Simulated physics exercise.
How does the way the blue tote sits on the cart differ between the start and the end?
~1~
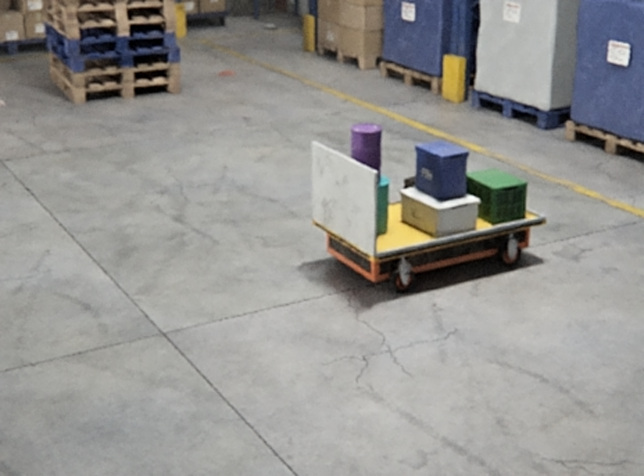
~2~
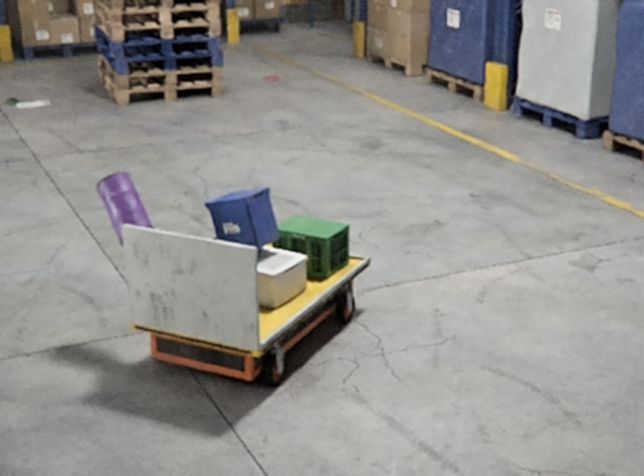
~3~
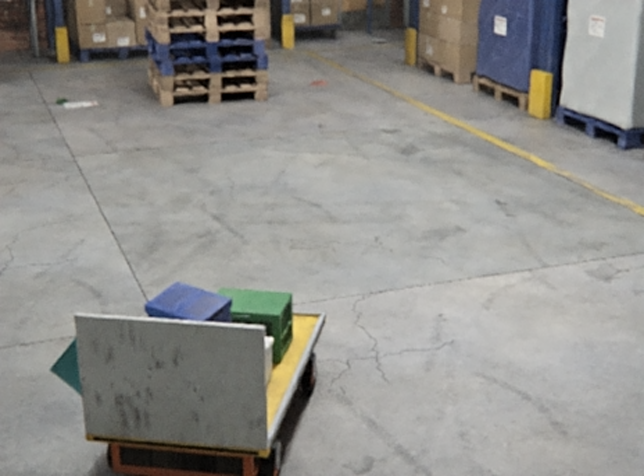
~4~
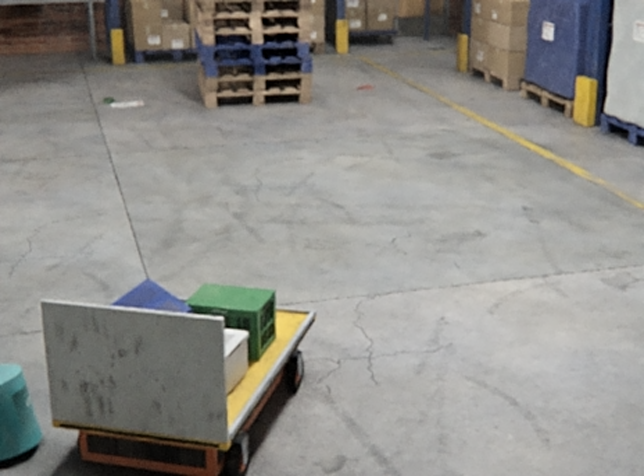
At the start the blue tote sat upright on top of the white tote, but by the end it was leaning at a tilt behind the cart's board.
